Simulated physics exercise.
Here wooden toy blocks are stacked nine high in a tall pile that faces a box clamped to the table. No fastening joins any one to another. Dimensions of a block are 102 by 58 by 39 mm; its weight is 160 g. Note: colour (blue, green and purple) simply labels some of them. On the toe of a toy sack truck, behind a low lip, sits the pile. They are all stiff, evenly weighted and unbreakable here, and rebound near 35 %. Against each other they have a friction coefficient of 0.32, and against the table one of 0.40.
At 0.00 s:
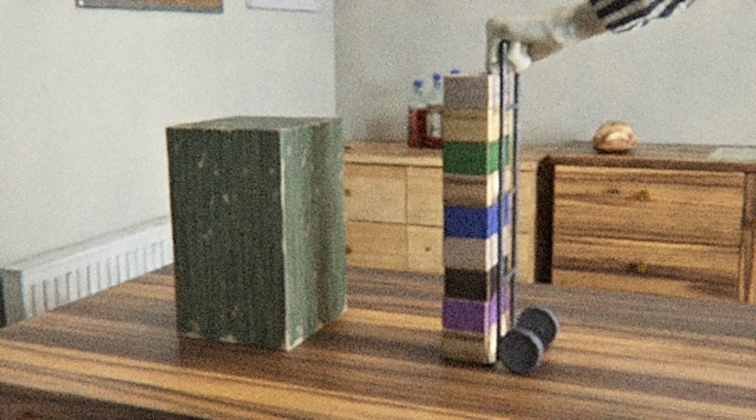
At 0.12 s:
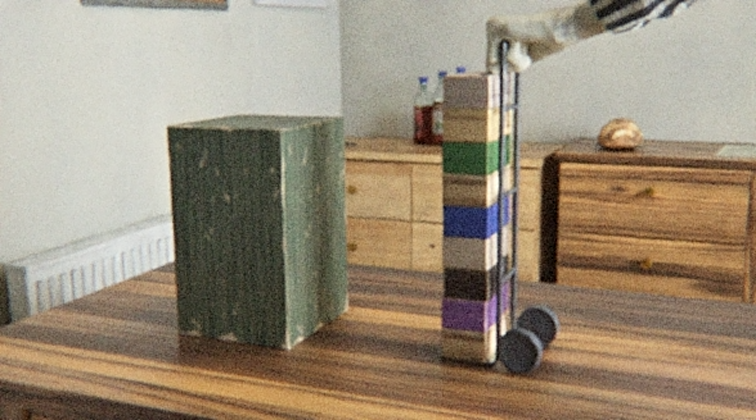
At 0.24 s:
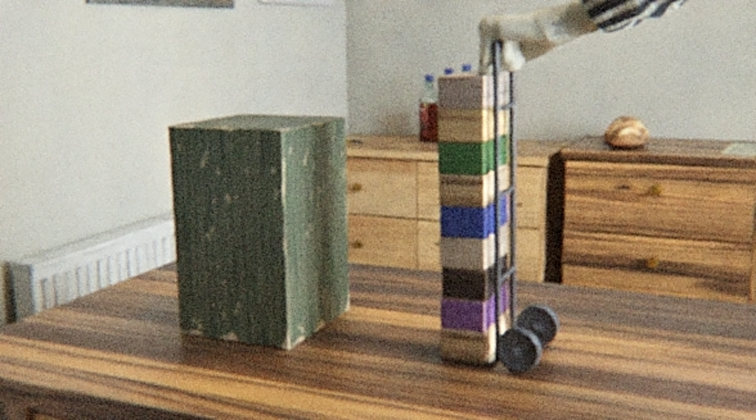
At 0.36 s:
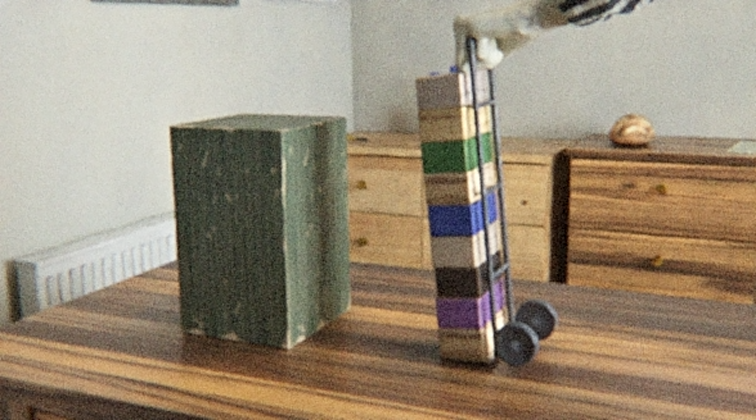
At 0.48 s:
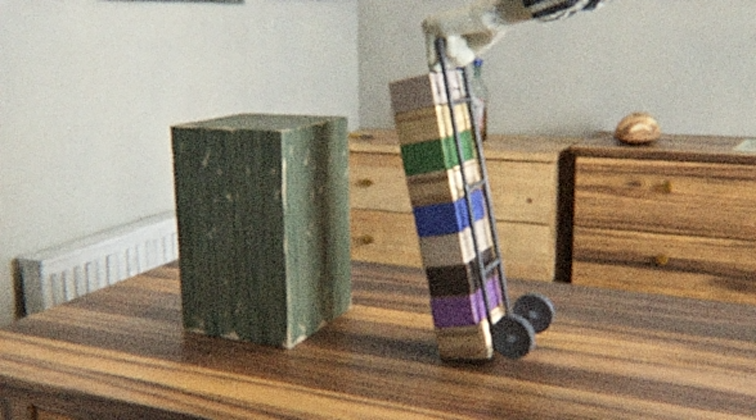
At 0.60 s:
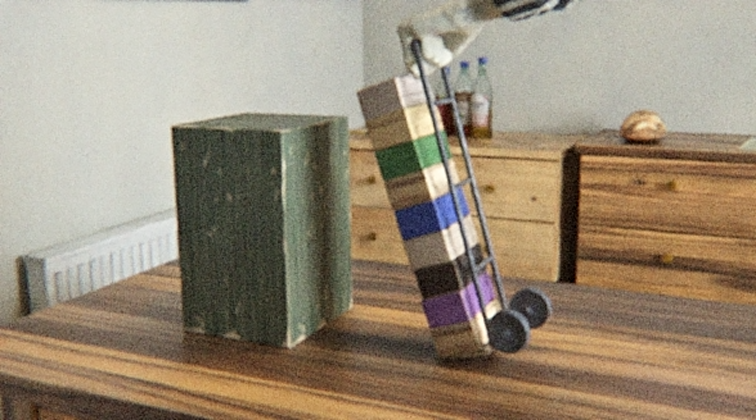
A tall stack of wooden blocks, with green, blue and purple ones among the plain and dark, stands on a small black-wheeled hand truck on a striped wooden table, seen from the side in a room with drawers behind. To its left sits a large dark green box, and a pale gloved hand grips the truck's top. The hand pushes truck and stack steadily leftward into a lean toward the box, as the camera shifts slightly.
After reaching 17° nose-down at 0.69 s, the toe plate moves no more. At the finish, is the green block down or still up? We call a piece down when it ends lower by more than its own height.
It is down.
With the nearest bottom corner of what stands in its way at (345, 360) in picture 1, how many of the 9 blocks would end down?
0 in total.
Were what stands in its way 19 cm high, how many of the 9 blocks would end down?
7.
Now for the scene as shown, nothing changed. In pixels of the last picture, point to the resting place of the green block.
You'll find it around (351, 225) in the final frame.
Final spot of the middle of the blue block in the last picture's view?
About pixel (347, 280).
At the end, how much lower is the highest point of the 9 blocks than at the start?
Some 10 cm lower.
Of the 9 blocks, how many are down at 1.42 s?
By that time the tally stands at 7.
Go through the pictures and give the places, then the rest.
In the first frame (we follow the side turned to the camera; the camera moves round a little), truck frame (502, 110) 0° forward; green block (465, 158); blue block (465, 223); purple block (463, 316); no piece has moved.
Truck frame (502, 110) 0° forward; green block (464, 158), in the second frame.
Truck frame (496, 110) 1° forward; green block (460, 158) displaced 5 mm; 4 stirred so far, in the third frame.
Truck frame (476, 107) 6° forward; green block (443, 157) tipped 6°; blue block (450, 221) tipped 6°; steepest lean 6°, the block at (441, 125); 9 stirred so far, in the fourth frame.
Truck frame (451, 104) 11° forward; green block (423, 158) tipped 11°; blue block (436, 220) tipped 11°; steepest lean 11°, the block at (417, 126); 9 stirred so far, in the fifth frame.
Truck frame (430, 105) 16° forward; green block (398, 161) tipped 19°; blue block (418, 220) tipped 19°; purple block (444, 311) tipped 19°; steepest lean 19°, the block at (389, 130); 9 stirred so far, in the sixth frame.
Around 0.70 s, none of the 9 blocks down, 9 disturbed; green block tipped 29°, 17 mm lower; blue block tipped 29°.
Around 0.84 s, 4 of the 9 blocks down; green block tipped 44°, 58 mm lower; purple block tipped 46°.
Around 1.42 s, 7 of the 9 blocks down; green block 10 cm lower; purple block on its side.
Finally (3.2 s), 7 of the 9 blocks down; green block 10 cm lower; purple block on its side; blue block 10 cm lower. Seen by the last camera, middles, green block near (351, 225), purple block near (414, 322).
